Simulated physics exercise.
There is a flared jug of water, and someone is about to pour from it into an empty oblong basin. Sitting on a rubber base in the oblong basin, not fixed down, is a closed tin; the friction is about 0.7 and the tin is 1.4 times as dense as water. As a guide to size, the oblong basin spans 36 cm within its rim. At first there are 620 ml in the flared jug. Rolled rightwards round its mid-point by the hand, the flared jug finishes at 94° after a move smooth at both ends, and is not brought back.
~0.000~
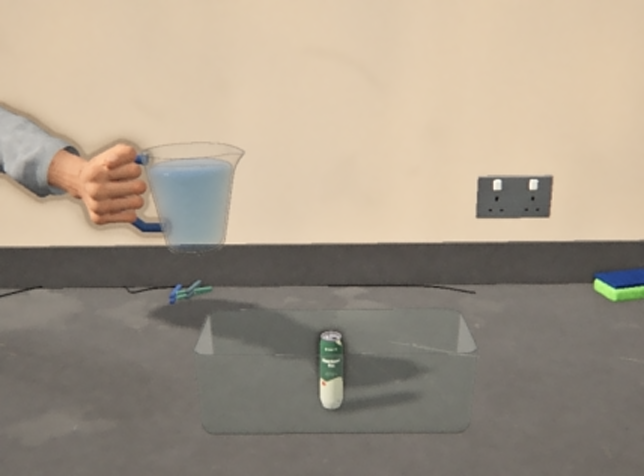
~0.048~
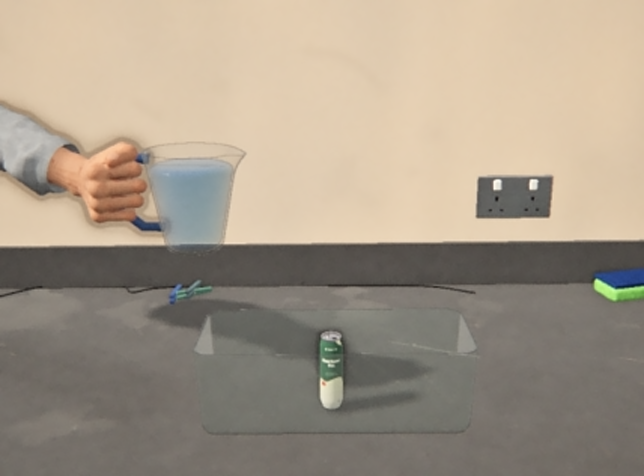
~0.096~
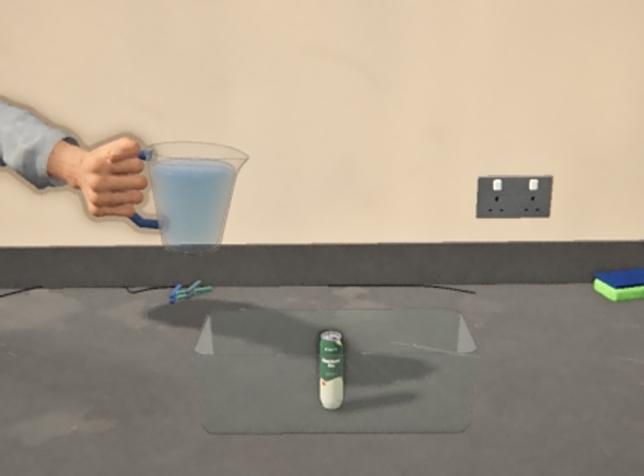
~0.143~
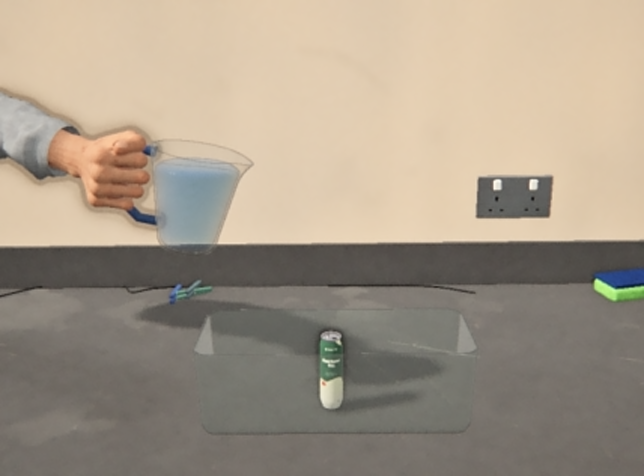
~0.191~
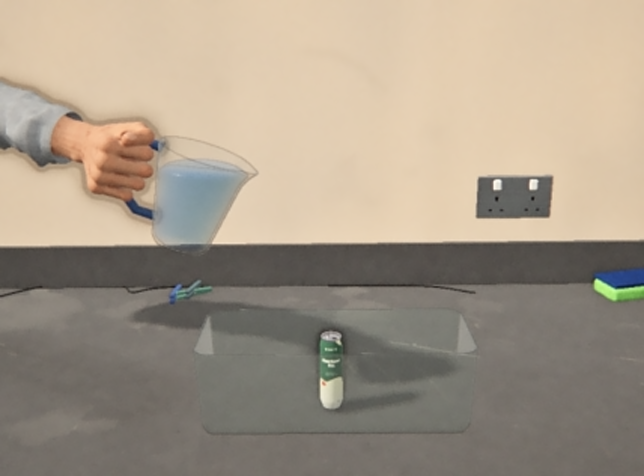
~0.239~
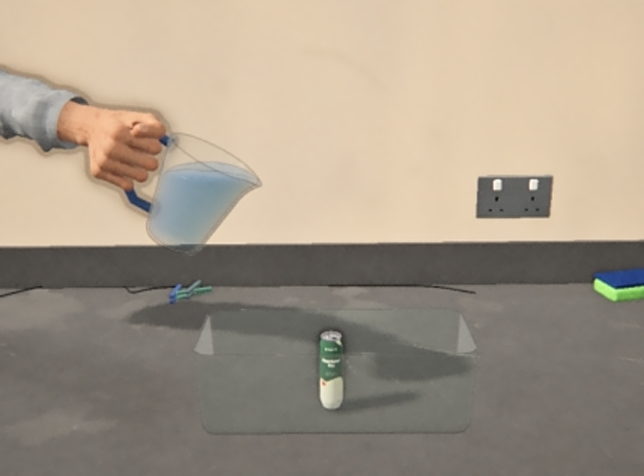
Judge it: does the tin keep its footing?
No, it tips over.
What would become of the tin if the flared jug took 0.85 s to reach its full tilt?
After the tilt, the tin has tipped over.
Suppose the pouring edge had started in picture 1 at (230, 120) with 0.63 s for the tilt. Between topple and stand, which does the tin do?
After that, the tin overturns.
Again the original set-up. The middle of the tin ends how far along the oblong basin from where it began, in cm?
In the end the tin's centre has shifted about 9.5 centimetres.
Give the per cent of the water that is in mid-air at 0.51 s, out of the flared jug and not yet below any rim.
Near 34 per cent at that moment.
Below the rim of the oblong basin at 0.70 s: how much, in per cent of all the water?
Around 58 parts in a hundred.
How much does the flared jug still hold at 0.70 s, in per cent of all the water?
Around 18 in a hundred.
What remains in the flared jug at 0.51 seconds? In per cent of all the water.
Remaining: Near 58 % of the total.
Then, 0.51 s in, the tilt is 85° and 57 per cent is still to pour; the tin stands where it began.
Then, 0.70 s in, the tilt is 94° and 18 per cent is still to pour; the tin stands 1 cm from where it began.
Then, 0.91 s in, the tilt is 94° and 3 per cent is still to pour; the tin leans 38°.
Then, 1.13 s in, the tilt is 94° and 0 per cent is still to pour; the tin lies on its side.
Finally, the tin lies on its side.
